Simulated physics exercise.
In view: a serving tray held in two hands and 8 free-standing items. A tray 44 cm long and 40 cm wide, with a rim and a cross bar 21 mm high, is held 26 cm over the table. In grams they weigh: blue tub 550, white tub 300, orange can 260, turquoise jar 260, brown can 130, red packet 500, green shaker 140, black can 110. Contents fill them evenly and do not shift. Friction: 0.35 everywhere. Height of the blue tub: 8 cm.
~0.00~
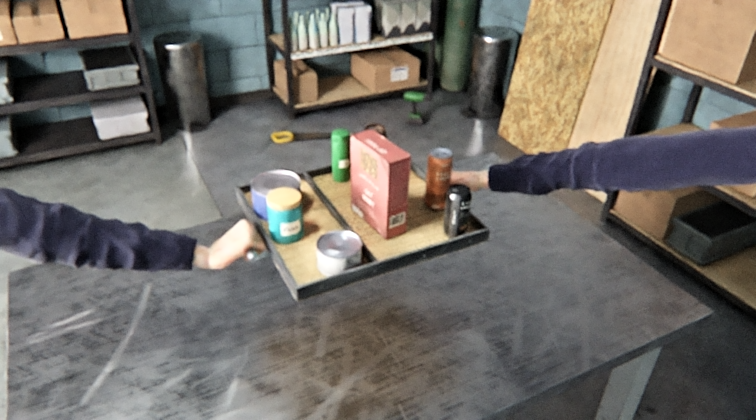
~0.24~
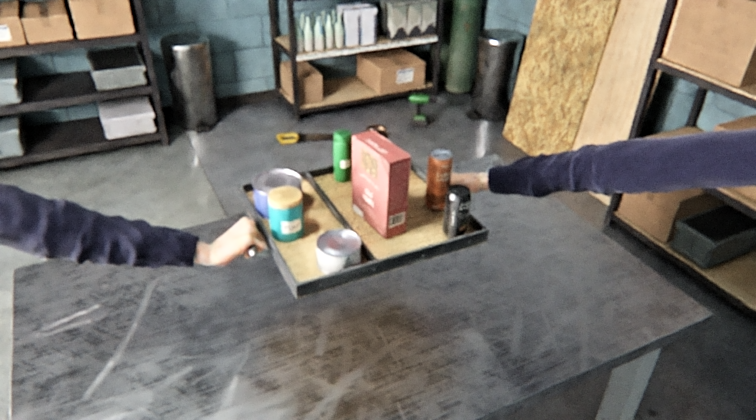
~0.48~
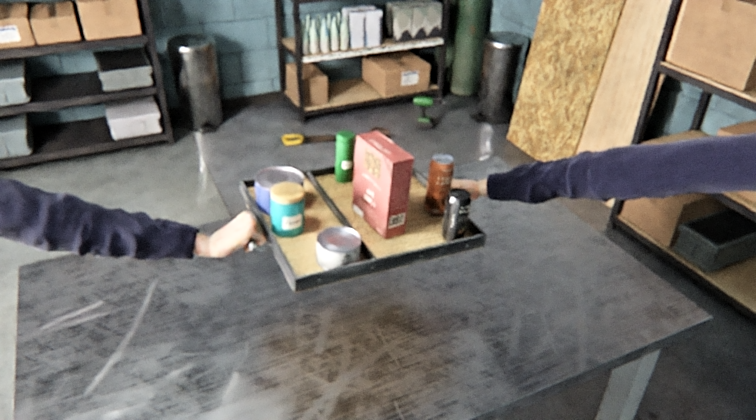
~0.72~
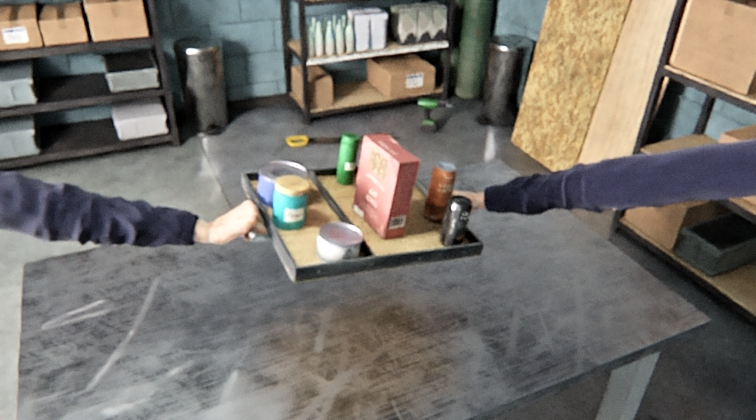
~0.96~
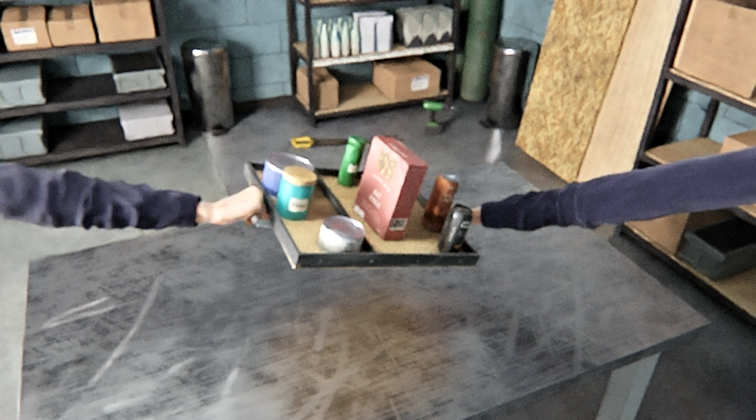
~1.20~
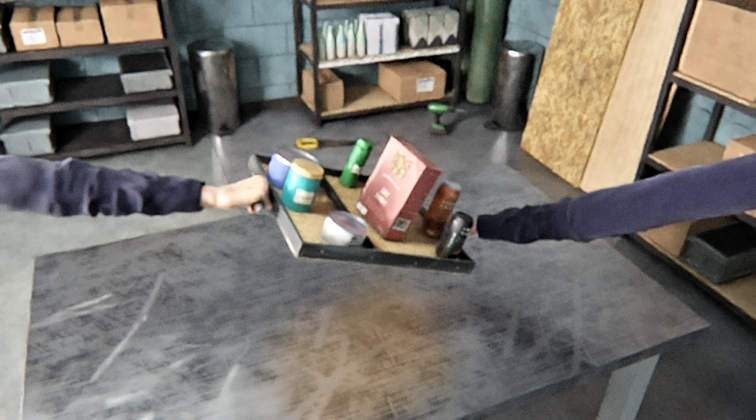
In the video, two hands hold a rimmed tray carrying a red box, cans, tubs and other containers above a dark table, keeping it roughly level at first, then tilting it steadily right edge down as the items lean with it.
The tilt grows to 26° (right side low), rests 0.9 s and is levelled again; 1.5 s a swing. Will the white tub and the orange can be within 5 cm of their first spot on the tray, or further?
The white tub stays put and the orange can leaves its spot.
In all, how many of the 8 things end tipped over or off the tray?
4 of them.
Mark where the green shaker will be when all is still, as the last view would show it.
Near (388, 165).
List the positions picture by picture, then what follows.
Tray level; white tub (339, 254); orange can (439, 180), in the first frame.
Tray level; red packet (379, 184), in the second frame.
Tray tilted 3°, right edge down; green shaker (345, 157); black can (456, 216), in the third frame.
Tray tilted 9°, right edge down; turquoise jar (290, 203), in the fourth frame.
Tray tilted 17°, right edge down; red packet (388, 188), in the fifth frame.
Tray tilted 22°, right edge down; white tub (344, 232); orange can (440, 209), in the sixth frame.
After 1.50 s, tray tilted 26°, right edge down; orange can now off the tray; green shaker on its side; red packet 52° off its base.
After 1.70 s, tray tilted 26°, right edge down; brown can and red packet now off the tray; green shaker on its side; turquoise jar 9° off its base.
After 2.10 s, tray tilted 26°, right edge down; green shaker on its side; turquoise jar moved 8 cm; black can 5° off its base.
After 3.30 s, tray tilted 11°, right edge down; green shaker on its side; turquoise jar moved 8 cm; blue tub moved 5 cm.
In the end (4.5 s), off the tray, orange can, brown can and red packet; toppled on the tray, green shaker; not toppled but over 5 cm from the start, turquoise jar; the other 3 under 5 cm from the start. In the last view, white tub near (341, 248), orange can near (460, 304).
